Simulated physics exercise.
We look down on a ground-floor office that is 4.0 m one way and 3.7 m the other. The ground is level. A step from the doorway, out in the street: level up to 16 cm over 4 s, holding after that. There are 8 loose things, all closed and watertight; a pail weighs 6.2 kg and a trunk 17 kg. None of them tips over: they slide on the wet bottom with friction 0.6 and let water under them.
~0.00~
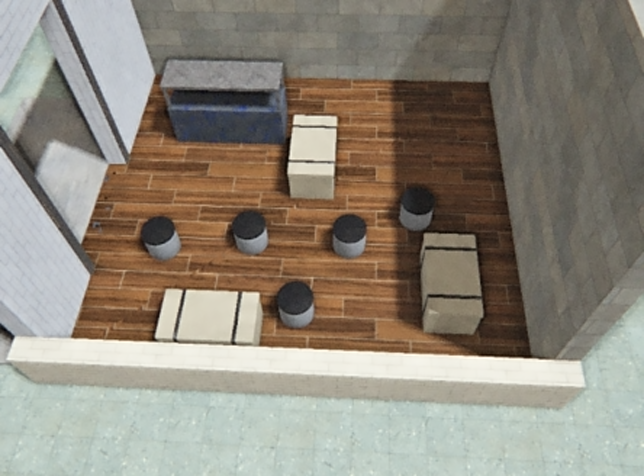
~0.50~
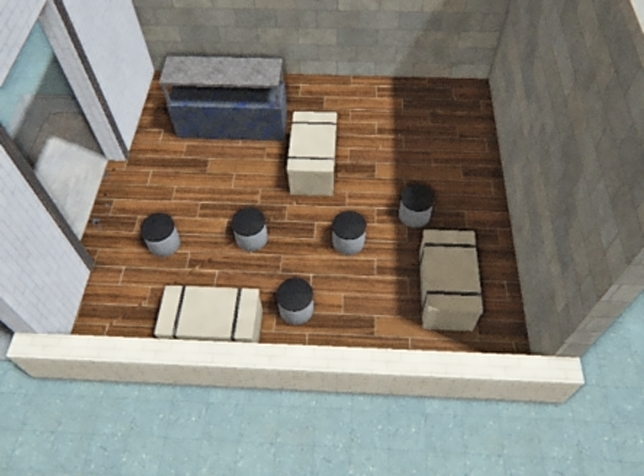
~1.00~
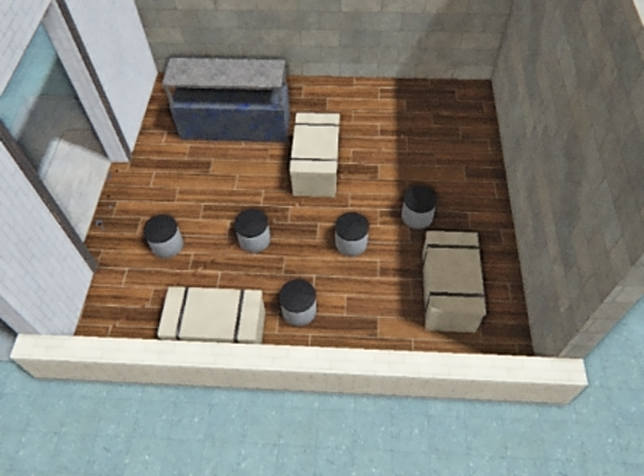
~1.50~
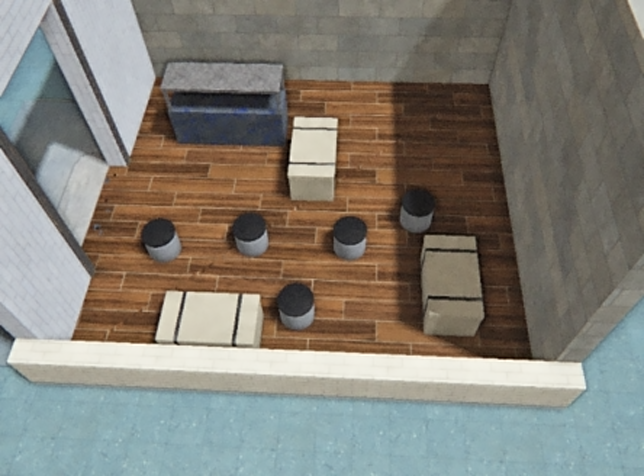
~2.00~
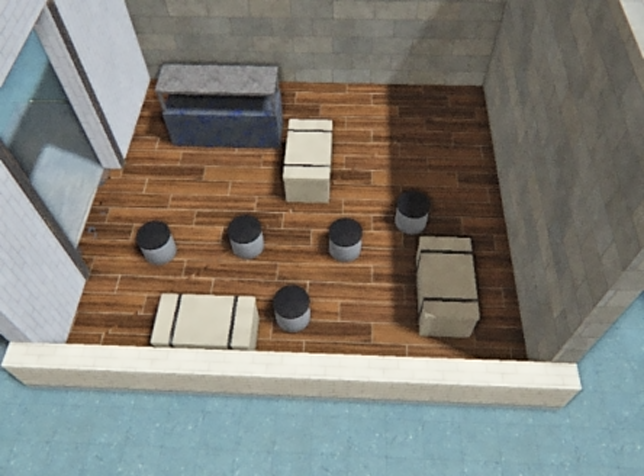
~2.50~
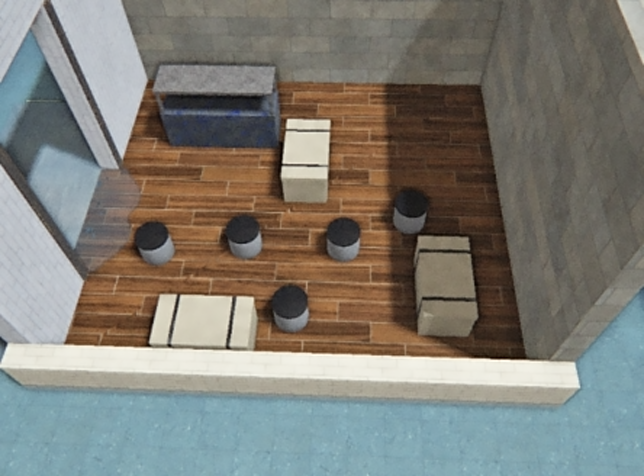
A ground-floor office with a brown plank floor and grey block walls is seen from above, over a low cream front wall. A blue counter with a grey top stands at the back left, among three cream, dark-banded blocks and five grey, black-topped cylinders. As the view wavers slightly, the pale green ground outside turns blue under water, then a thin clear sheet slips in through the left doorway, shifting nothing.
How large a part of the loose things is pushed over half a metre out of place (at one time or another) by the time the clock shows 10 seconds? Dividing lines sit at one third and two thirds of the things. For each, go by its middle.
It will be a medium share, a third through two thirds.
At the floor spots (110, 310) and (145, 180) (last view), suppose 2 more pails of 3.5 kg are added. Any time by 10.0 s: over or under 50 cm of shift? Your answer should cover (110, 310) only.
Result: Not exceeded.
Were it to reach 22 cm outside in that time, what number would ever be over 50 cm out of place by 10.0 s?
7.
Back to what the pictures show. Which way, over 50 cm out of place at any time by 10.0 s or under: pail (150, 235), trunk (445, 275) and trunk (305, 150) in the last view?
So that's beyond it for the first, inside it for the second and beyond it for the last.
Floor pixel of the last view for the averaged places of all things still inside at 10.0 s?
The centre is close to (363, 268).
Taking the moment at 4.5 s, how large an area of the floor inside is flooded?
The covered patch comes to about 4.0 m2.
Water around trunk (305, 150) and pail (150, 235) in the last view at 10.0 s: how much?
Roughly 11 and 7 cm.
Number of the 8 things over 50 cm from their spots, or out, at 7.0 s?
I make it 2.
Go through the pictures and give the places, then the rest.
In the first frame, a pail at (295, 297) rests on the ground; a pail at (350, 228) rests on the ground; 0.0 m2 under water; 0 of 8 have shifted.
In the second frame, a pail at (295, 294) rests on the ground; a pail at (349, 224), on the bottom; 0.0 m2 under water; 0 of 8 have shifted.
In the third frame, a pail at (297, 295) rests on the ground; a pail at (352, 226) rests on the ground; water covers 0.0 m2; 0 of 8 have shifted.
In the fourth frame, a pail at (296, 299), on the bottom; a pail at (350, 230) rests on the ground; water covers 0.0 m2; 0 of 8 have shifted.
In the fifth frame, a pail at (291, 301), on the bottom; a pail at (346, 231), on the bottom; 0.0 m2 under water; 0 of 8 have shifted.
In the sixth frame, a pail at (290, 301) rests on the ground; a pail at (344, 231), on the bottom; 0.3 m2 under water; 0 of 8 have shifted.
After 3.5 s 0 of 8 are over 50 cm from their spots; 0 afloat.
After 4.5 s 0 of 8 are over 50 cm from their spots; 0 afloat.
After 7.0 s 2 of 8 are over 50 cm from their spots; 2 afloat.
After 10.0 s 3 of 8 are over 50 cm from their spots, and 3 have been at some point; 3 afloat.
